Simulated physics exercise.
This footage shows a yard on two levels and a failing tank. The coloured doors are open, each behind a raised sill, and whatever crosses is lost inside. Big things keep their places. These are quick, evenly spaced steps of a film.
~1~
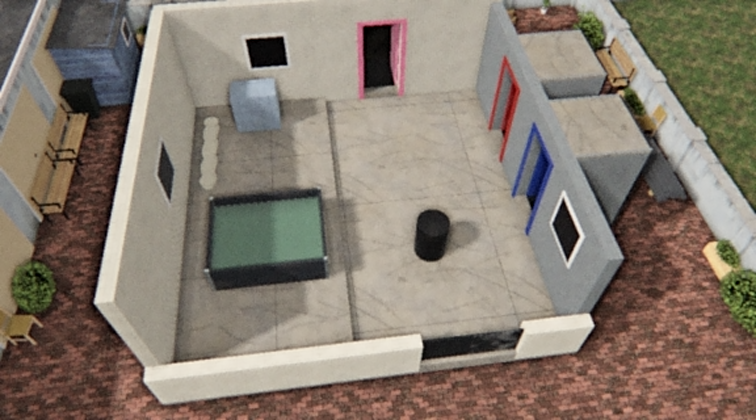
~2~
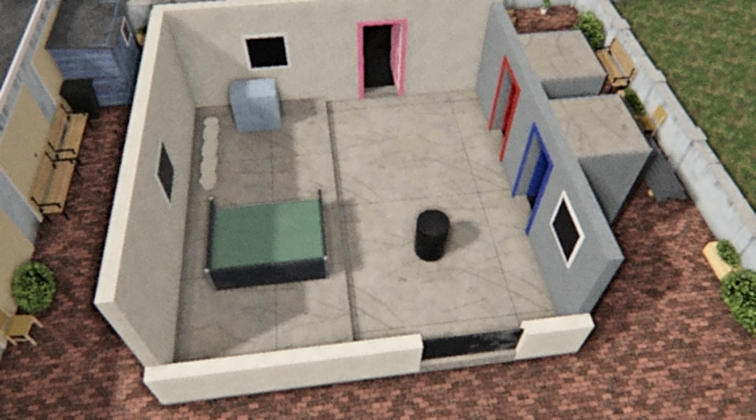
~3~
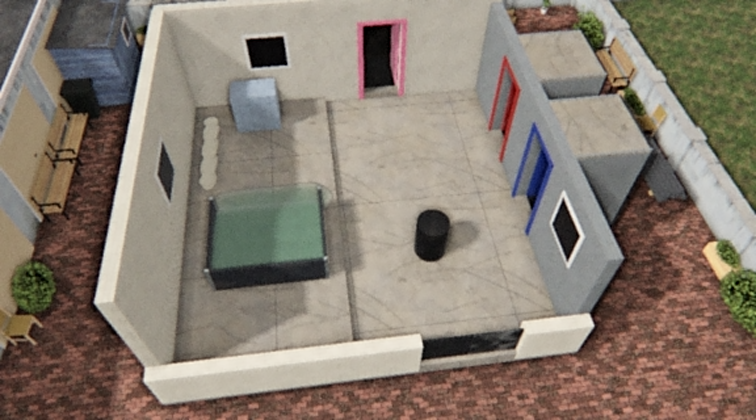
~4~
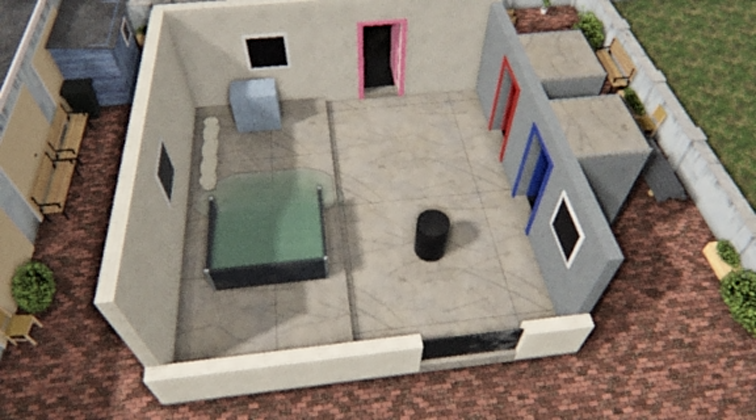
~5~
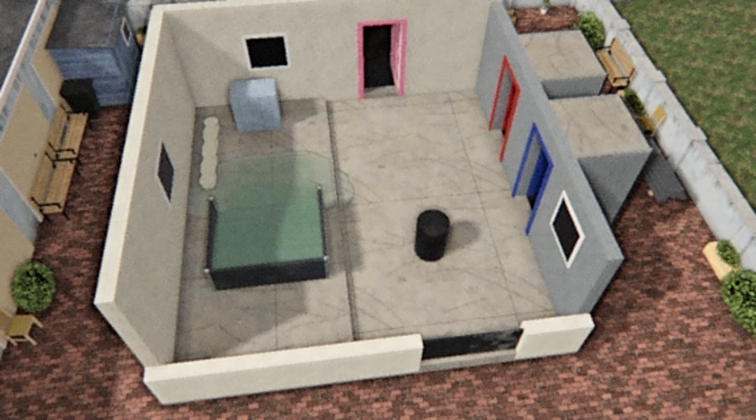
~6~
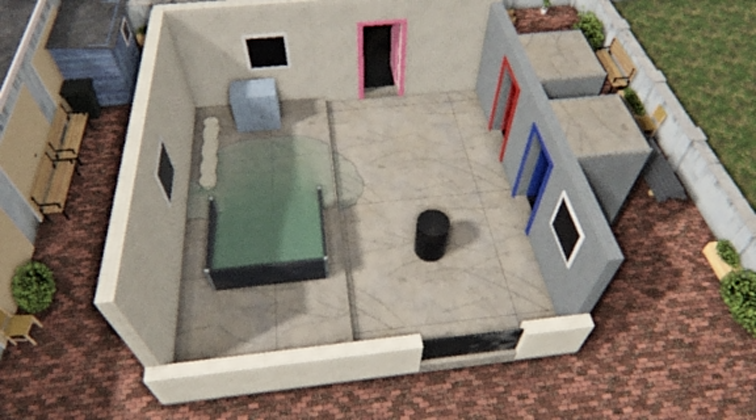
Water in a dark-rimmed tank starts still, then pours out through the tank's open far side and spreads in a thin, widening sheet across the floor of a roofless room with pink, red and blue doorways.
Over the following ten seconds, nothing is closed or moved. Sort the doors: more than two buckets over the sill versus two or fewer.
Sorted by door: Pink door - two or fewer; red door - more than two; blue door - two or fewer.
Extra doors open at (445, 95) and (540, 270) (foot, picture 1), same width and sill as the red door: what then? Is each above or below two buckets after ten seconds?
First exceeds it, then falls short.
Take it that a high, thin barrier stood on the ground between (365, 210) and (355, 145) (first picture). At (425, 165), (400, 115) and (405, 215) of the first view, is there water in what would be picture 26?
First spared, then soaked, then spared.
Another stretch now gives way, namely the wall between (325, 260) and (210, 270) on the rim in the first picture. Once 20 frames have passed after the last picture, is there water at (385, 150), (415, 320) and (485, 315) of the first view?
Taken one by one: Unaffected, then sodden, then sodden.
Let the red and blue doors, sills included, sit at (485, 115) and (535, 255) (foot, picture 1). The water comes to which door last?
It would be the door marked blue.
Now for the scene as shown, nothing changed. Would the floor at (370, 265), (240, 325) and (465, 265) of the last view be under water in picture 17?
First spot not wet, second not wet, third not wet.
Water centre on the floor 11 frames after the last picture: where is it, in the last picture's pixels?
I'd mark it close to (278, 170).
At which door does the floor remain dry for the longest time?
Observed: The one in blue.
A moment on, water covers 25 % of the floor; the pink door not reached, the red door not reached, the blue door not reached.
Next, water covers 35 % of the floor; the pink door wet at the sill, nothing in, the red door not reached, the blue door not reached.
Then, water covers 40 % of the floor; the pink door wet at the sill, nothing in, the red door not reached, the blue door not reached.
Later, water covers 65 % of the floor; the pink door wet at the sill, nothing in, the red door over two buckets in, the blue door wet at the sill, nothing in.
In the end, water covers 85 % of the floor; the pink door wet at the sill, nothing in, the red door over two buckets in, the blue door wet at the sill, nothing in.
